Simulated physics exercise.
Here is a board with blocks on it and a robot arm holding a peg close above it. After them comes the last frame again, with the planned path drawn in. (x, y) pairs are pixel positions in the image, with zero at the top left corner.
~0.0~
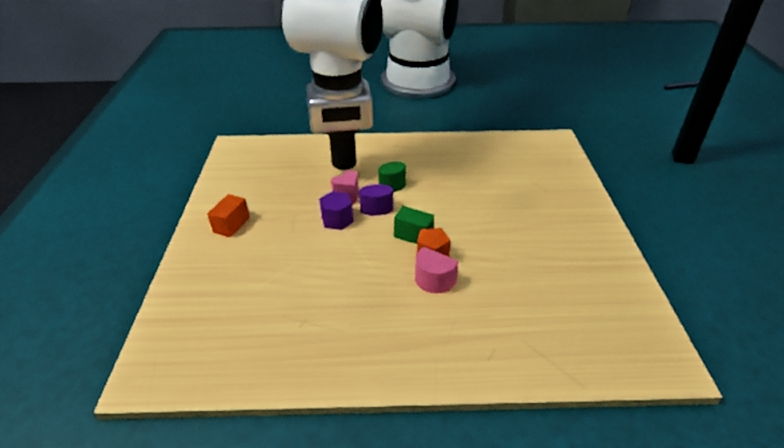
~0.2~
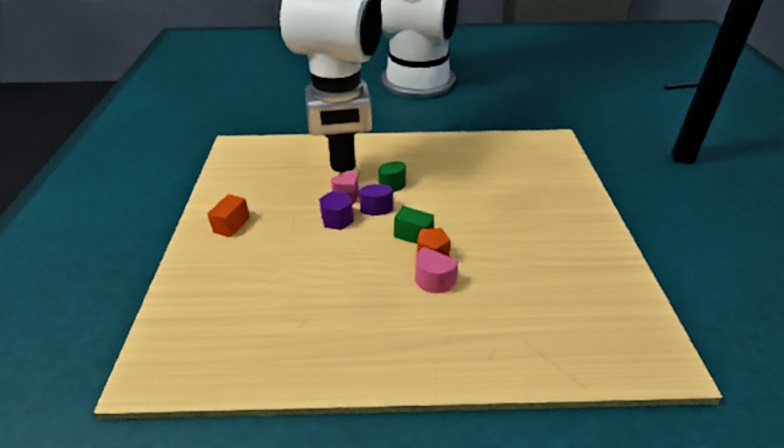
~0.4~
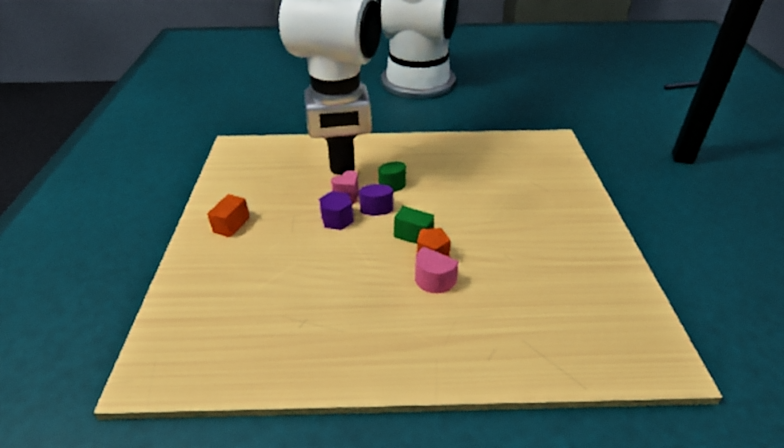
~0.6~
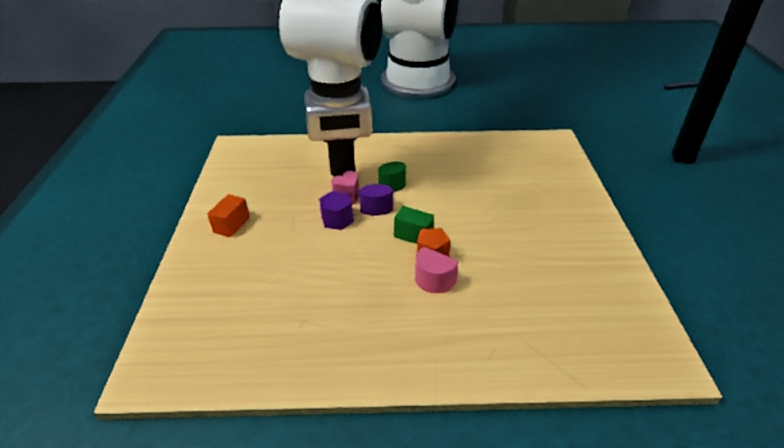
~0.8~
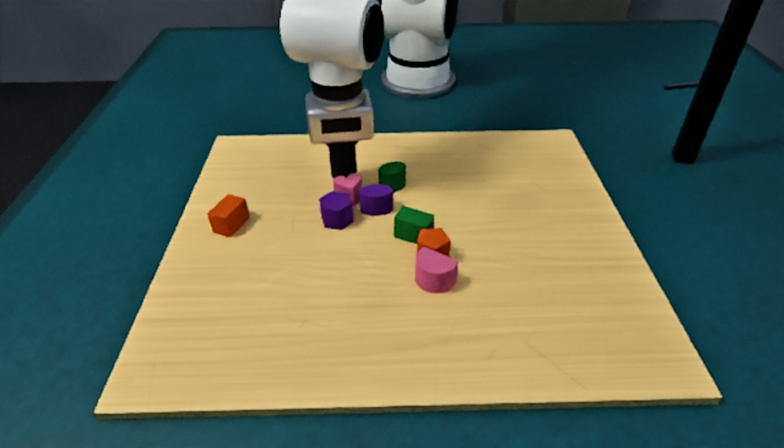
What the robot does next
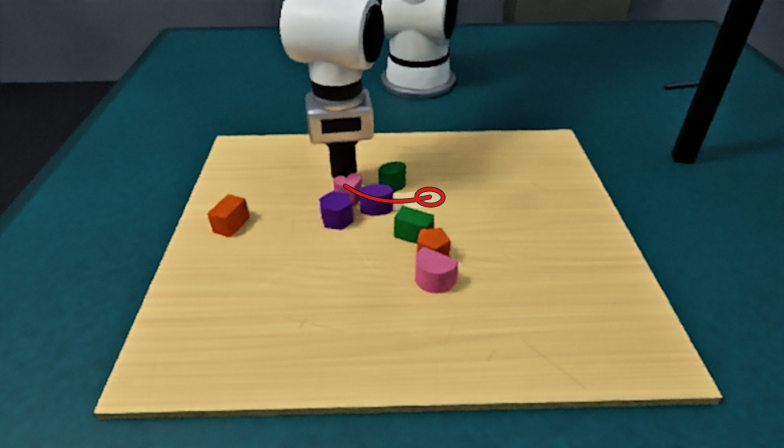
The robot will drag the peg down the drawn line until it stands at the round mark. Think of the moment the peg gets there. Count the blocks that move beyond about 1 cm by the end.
Two.
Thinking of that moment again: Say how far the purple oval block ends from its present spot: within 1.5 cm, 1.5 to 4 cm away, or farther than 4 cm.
It falls in the 1.5 to 4 cm band.
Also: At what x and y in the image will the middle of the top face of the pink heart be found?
Close to (360, 191).
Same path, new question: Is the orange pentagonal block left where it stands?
Answer: Yes.
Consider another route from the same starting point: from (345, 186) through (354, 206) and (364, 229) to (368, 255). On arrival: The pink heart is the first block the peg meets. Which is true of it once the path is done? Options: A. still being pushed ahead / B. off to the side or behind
A - still being pushed ahead.
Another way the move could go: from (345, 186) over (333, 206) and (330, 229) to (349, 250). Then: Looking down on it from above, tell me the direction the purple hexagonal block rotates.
In a top view, it turns clockwise.
Path on the board, from (345, 186) by way of (369, 197) and (399, 201) to (430, 197).
What follows on the original path. One third of the way, peg (368, 186); purple hexagonal block (335, 202); pink heart (358, 191), turned 40° clockwise; purple oval block (383, 196), turned 40° anticlockwise.
Two thirds of the way, peg (400, 189); purple hexagonal block (335, 202); pink heart (360, 191), turned 50° clockwise; purple oval block (388, 198), turned 25° anticlockwise.
At the end, peg (430, 185); purple hexagonal block (335, 202); pink heart (360, 191), turned 50° clockwise; purple oval block (388, 198), turned 25° anticlockwise; green oval block in place; orange pentagonal block in place.
